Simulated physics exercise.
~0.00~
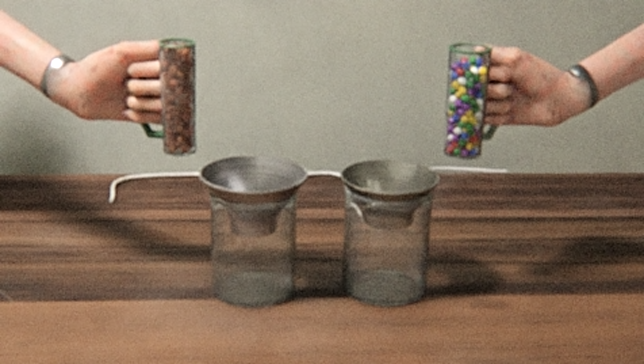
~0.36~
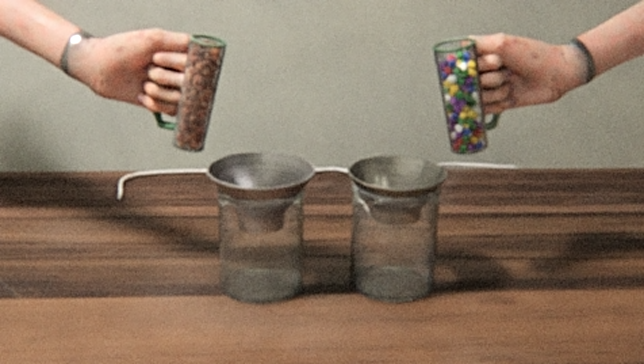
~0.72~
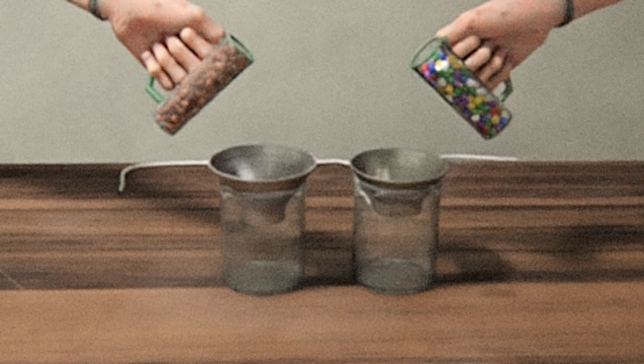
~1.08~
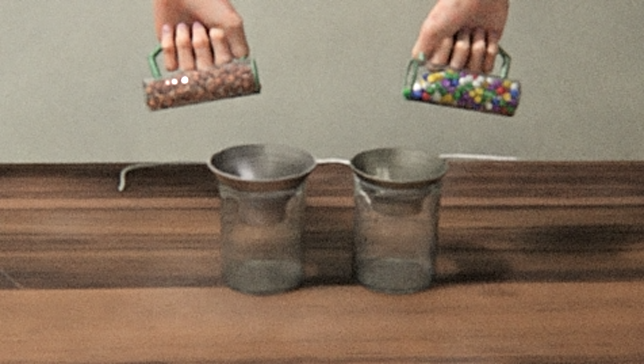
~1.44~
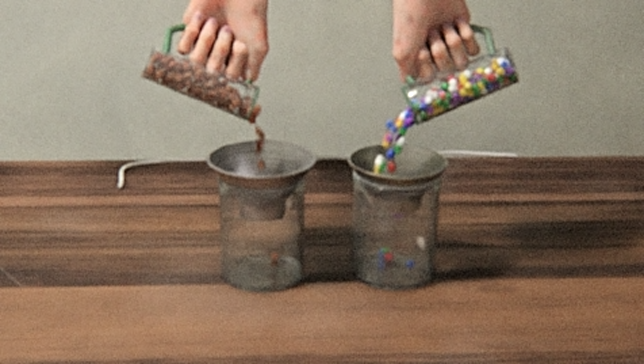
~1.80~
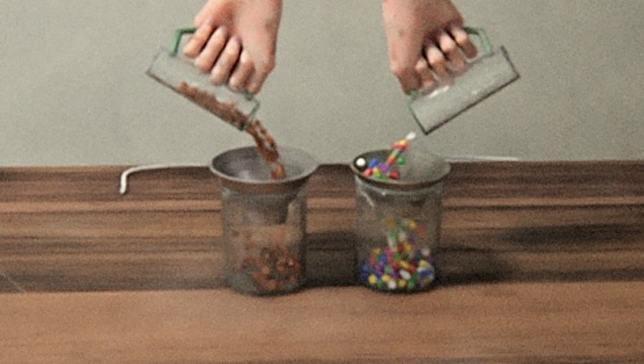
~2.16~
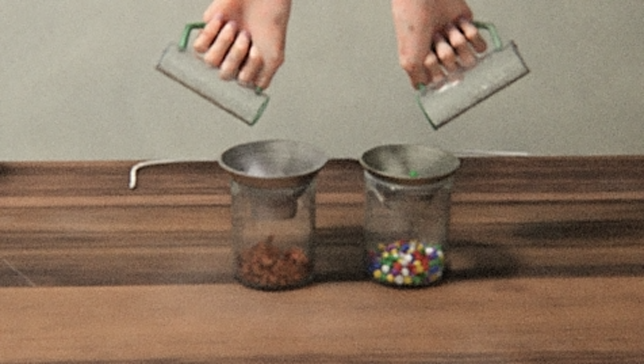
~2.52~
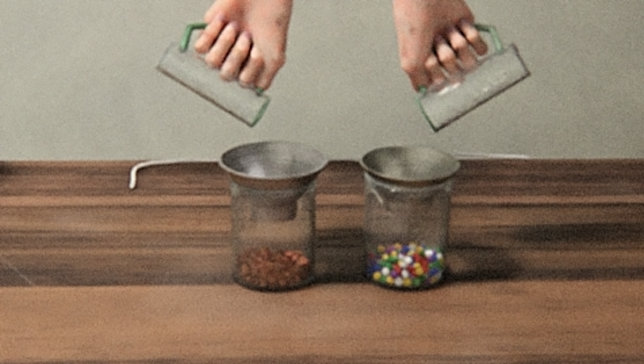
On a wooden table, two hands pour brown bits and colourful beads through funnels into jars.
